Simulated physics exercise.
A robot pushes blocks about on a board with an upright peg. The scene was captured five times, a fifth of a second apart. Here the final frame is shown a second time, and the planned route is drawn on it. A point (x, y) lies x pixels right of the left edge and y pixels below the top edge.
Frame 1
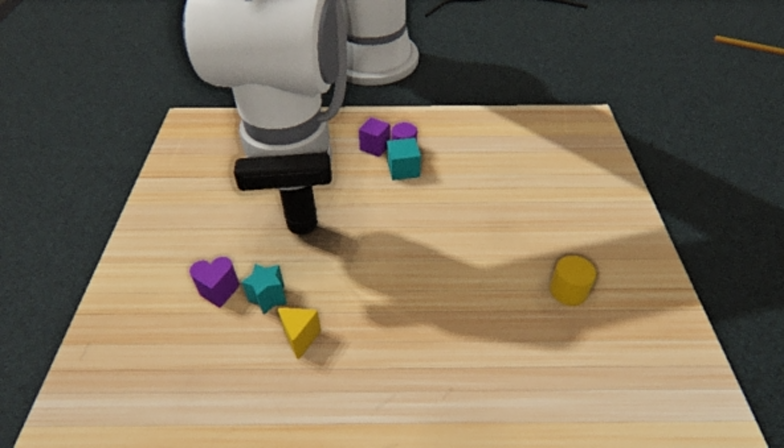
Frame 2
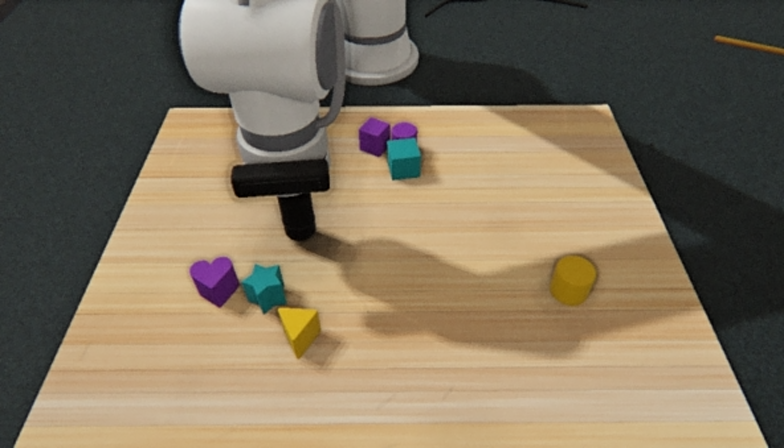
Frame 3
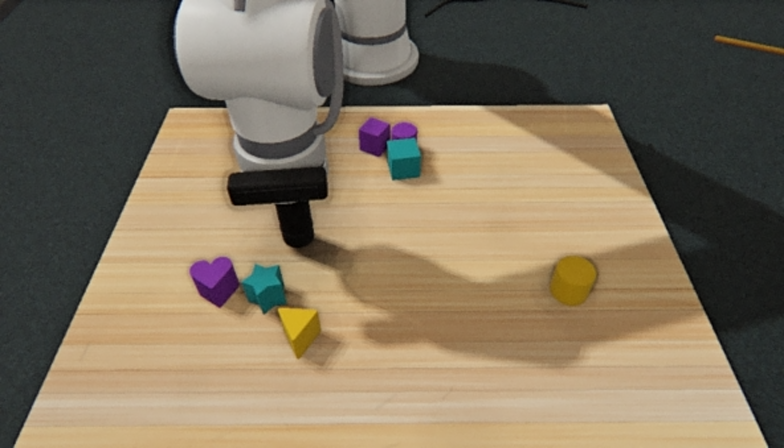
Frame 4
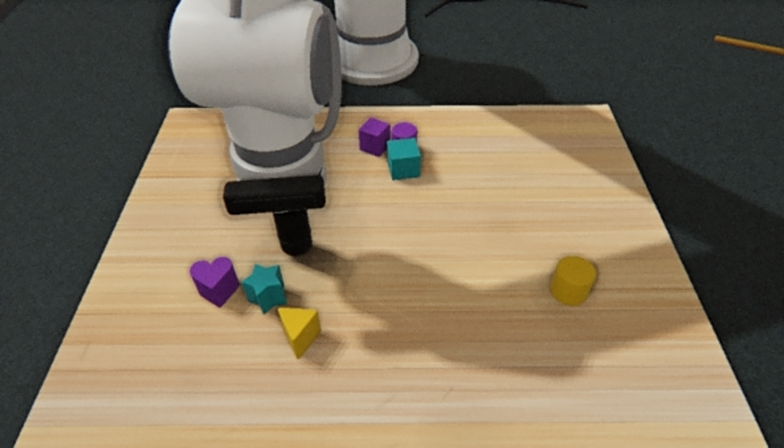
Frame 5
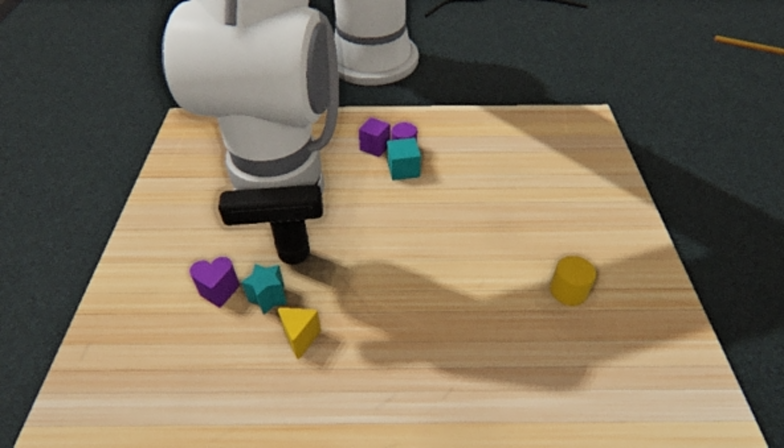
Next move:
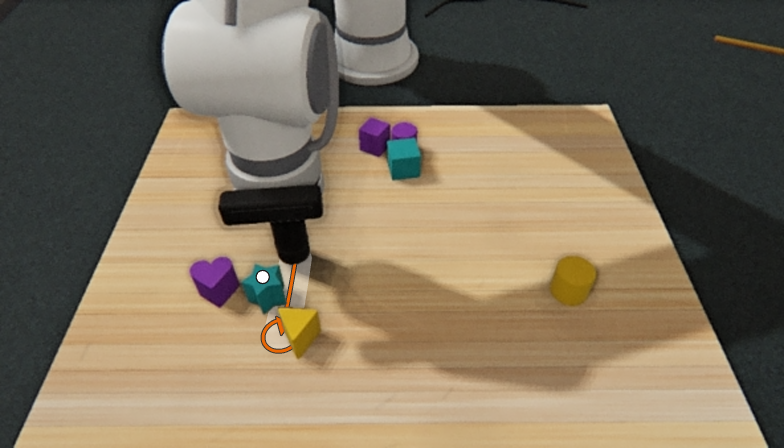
Robot arm with a black peg moving slowly down a wooden board near a purple heart, turquoise star and yellow triangle.
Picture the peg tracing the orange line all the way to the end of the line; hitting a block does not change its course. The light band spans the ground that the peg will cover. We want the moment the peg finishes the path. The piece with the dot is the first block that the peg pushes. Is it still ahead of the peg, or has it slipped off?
By then it is beside or behind the peg.
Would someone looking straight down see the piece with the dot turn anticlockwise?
I expect not.
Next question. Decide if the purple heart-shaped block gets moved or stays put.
It is still where it was.
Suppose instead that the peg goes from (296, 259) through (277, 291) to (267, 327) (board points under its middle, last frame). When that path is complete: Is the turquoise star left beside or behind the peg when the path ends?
Short answer: No.
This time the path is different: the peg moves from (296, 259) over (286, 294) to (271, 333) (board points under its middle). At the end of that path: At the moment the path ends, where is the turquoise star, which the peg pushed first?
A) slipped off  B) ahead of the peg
My pick is A.
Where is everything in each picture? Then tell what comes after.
The first frame shows peg's lower end at (303, 225); purple heart-shaped block at (211, 270); turquoise star at (263, 277); yellow triangular piece at (296, 319).
The second frame shows peg at (301, 230); blocks still.
The third frame shows peg at (299, 237); blocks still.
The fourth frame shows peg at (297, 245); blocks still.
The fifth frame shows peg at (294, 253); purple heart-shaped block at (211, 270); turquoise star at (263, 277); yellow triangular piece at (296, 319).
Drawn move, in a line from (296, 259) to (281, 335); the dot is on the turquoise star.
On the path given first. Halfway along, peg at (288, 289); turquoise star at (253, 290), turned 50° clockwise.
At the end, peg at (279, 329); purple heart-shaped block still; turquoise star at (244, 300), turned 95° clockwise; yellow triangular piece at (299, 332), turned 55° anticlockwise.
